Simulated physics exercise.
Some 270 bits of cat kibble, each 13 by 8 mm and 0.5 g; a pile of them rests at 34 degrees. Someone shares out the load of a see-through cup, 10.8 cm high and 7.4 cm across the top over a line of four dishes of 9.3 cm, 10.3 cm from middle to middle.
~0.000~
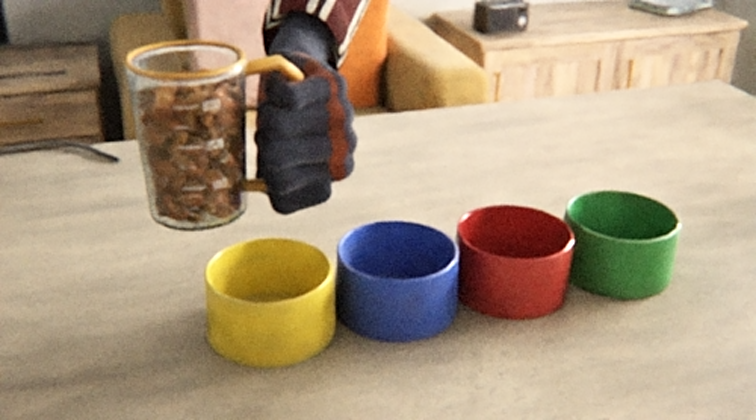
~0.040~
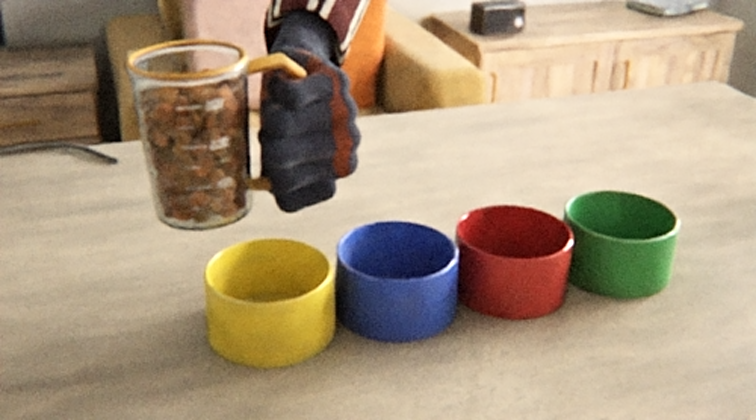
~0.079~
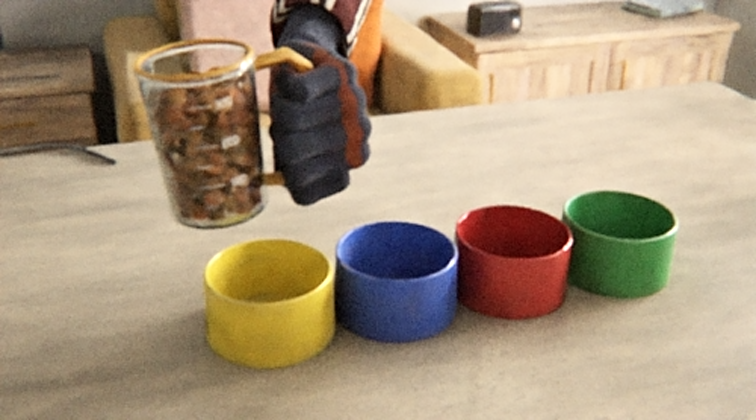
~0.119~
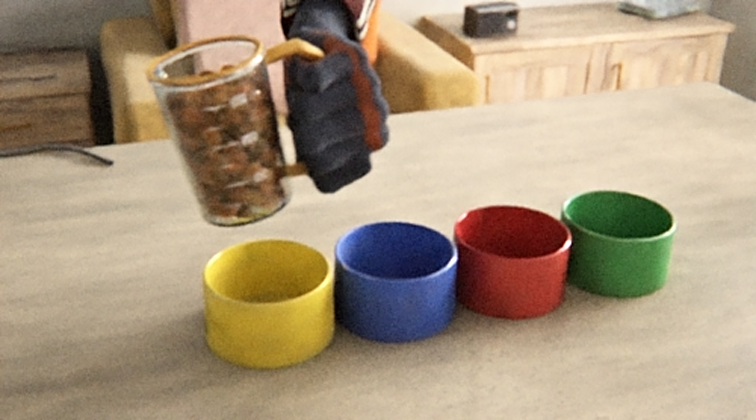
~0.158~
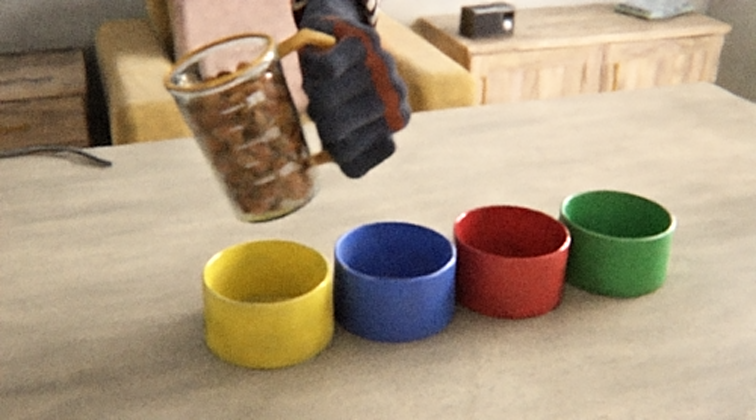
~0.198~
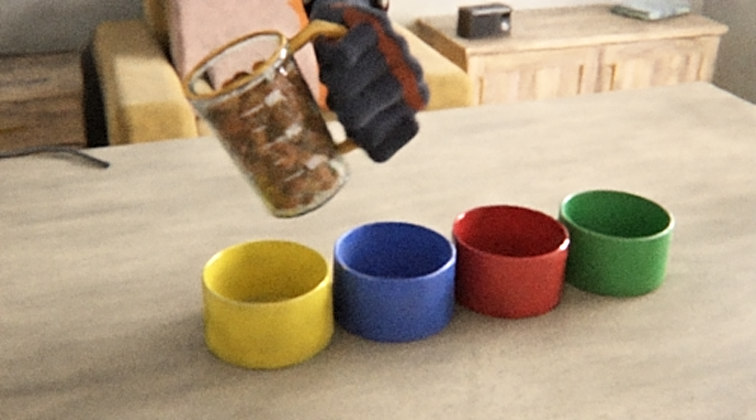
At the start, a dark-gloved hand holds a clear cup of brown kibble upright above a table, near a row of yellow, blue, red and green dishes. The hand then moves the cup a short way right and tilts it increasingly, its rim leaning left, while the dishes stay in place.
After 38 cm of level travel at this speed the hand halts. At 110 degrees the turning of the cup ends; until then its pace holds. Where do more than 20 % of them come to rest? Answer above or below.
Red dish: Above; blue dish: Below; green dish: Above; yellow dish: Below; on the counter: Below.
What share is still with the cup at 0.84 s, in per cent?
Some 70 per cent of the load.
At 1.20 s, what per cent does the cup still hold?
About 50 per cent.
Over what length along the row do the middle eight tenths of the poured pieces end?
Some 15 cm.
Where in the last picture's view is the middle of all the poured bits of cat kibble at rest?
Around (568, 259).
Then, at 0.58 s, tilt 100 degrees; cup holds 95 %.
After 0.84 s, tilt 110 degrees; cup holds 70 %, red 15 %, blue 5 %.
After 1.20 s, tilt 110 degrees; cup holds 50 %, red 25 %, blue 5 %, green 10 %.
At rest (3.2 s), red 30 %, blue 5 %, green 45 %, yellow 0 %, counter 15 %, cup 10 %.
